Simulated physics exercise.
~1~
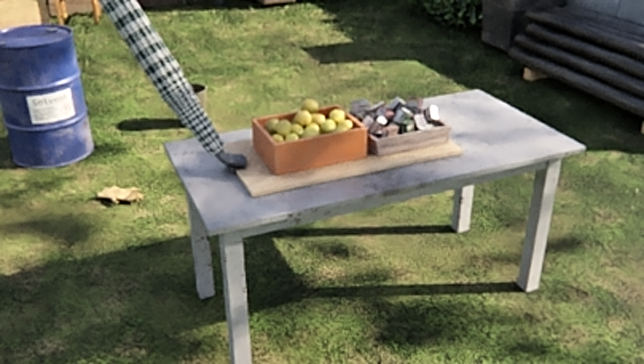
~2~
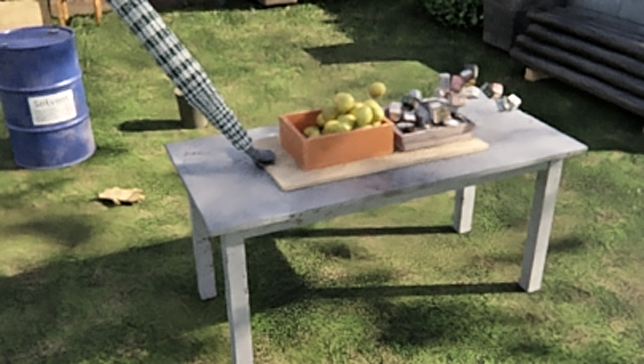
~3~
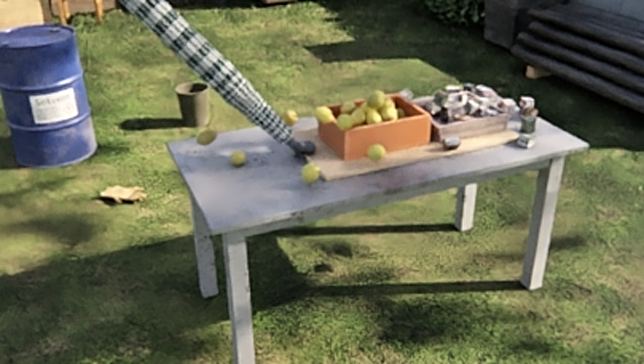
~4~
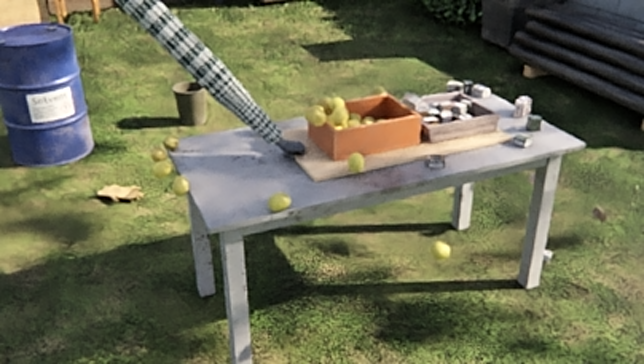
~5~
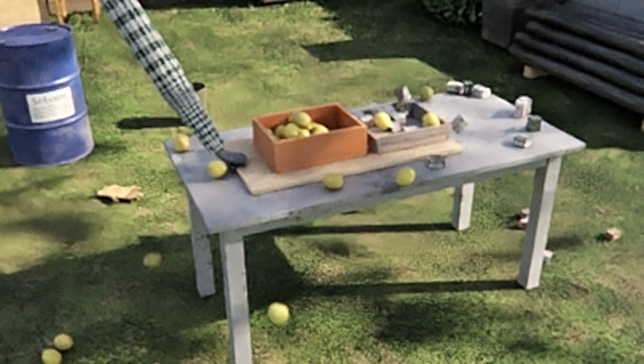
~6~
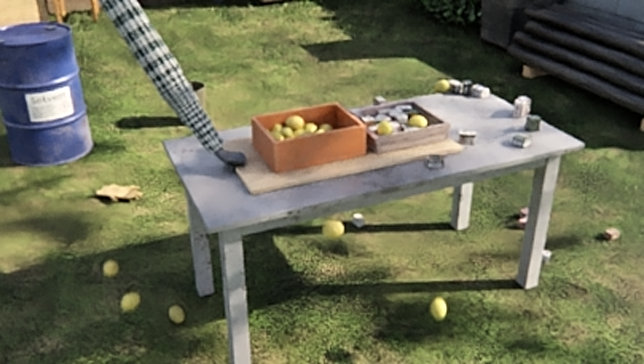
An arm in a checked sleeve, its gloved hand on a board, pushes an orange crate of lemons and a wooden crate of small cartons to the right across a grey garden table. The lemons heap up and the cartons spill over the far end. As the board goes on right and then starts back, lemons tumble out onto the tabletop and over its edges. It slides left to where it began, with more lemons dropping to the grass and a few landing among the cartons. Finally the crates sit still, both partly emptied, while lemons are still falling beside the table.
